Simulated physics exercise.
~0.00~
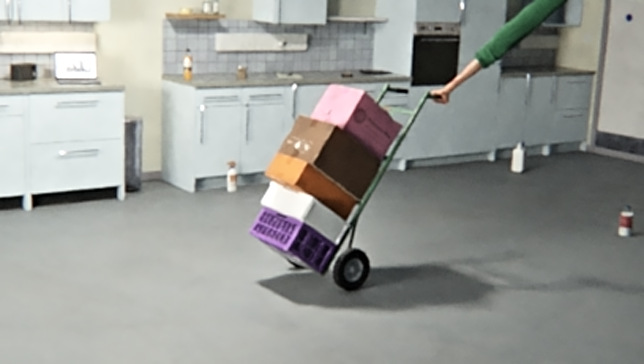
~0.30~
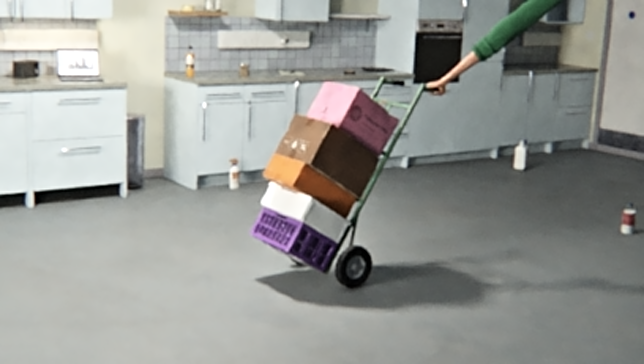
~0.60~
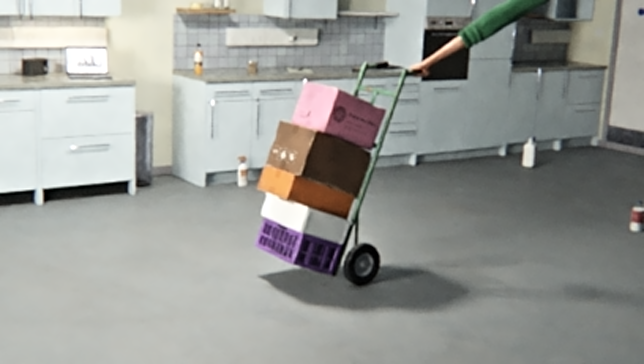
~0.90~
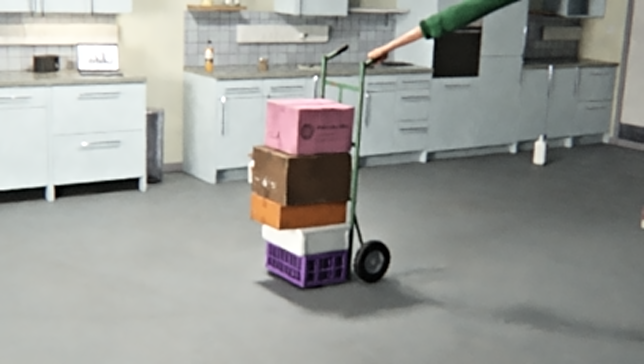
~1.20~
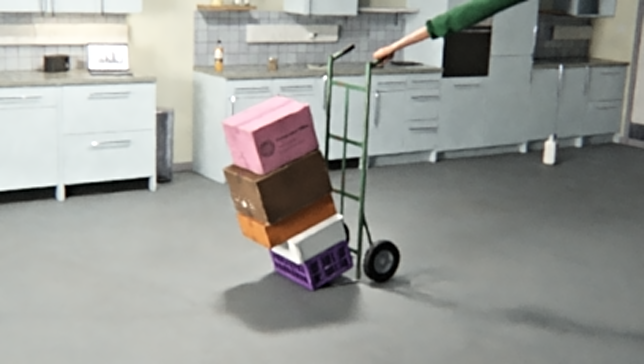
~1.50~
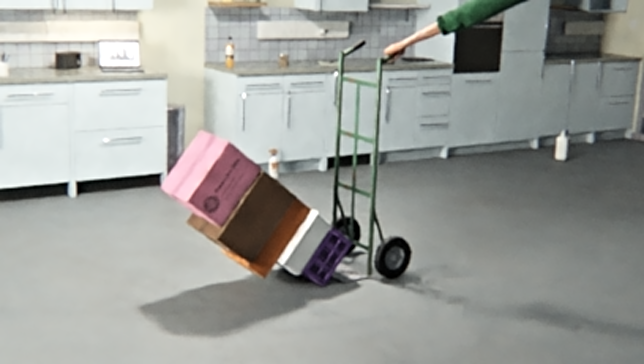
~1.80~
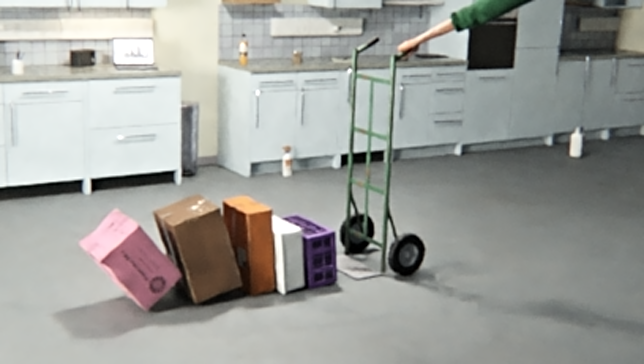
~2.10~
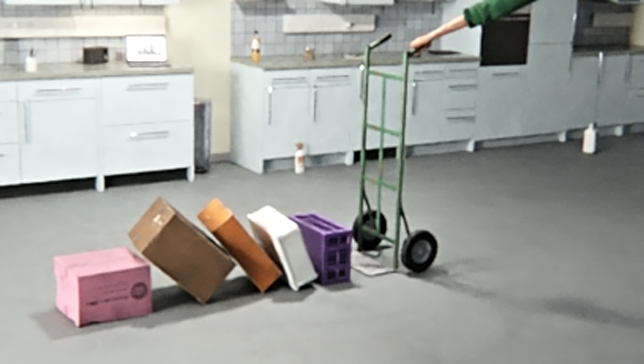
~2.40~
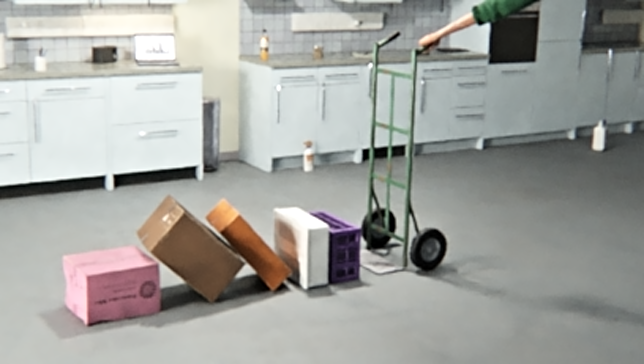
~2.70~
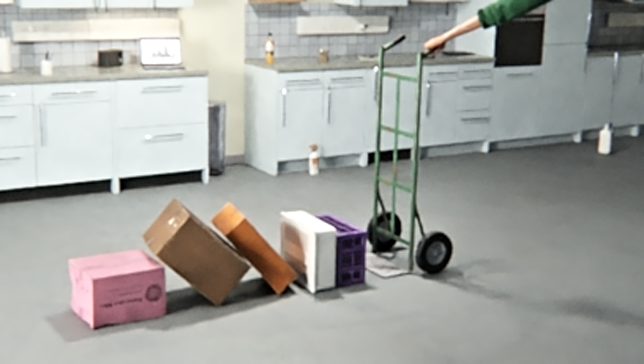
At first, a green-sleeved arm holds a tilted green hand truck in a kitchen, loaded with a purple crate, a white tote, an orange parcel, a brown box and a pink box on top. The hand swings the truck forward until it stands upright, while the view pans slightly left. The stack keeps going, tipping off to the left as the truck stays standing. The items topple in a row across the grey floor, the pink box landing farthest away. Finally, the brown box and orange parcel rest leaning, while the white tote stands beside the tipped crate near the truck, still held by the hand.
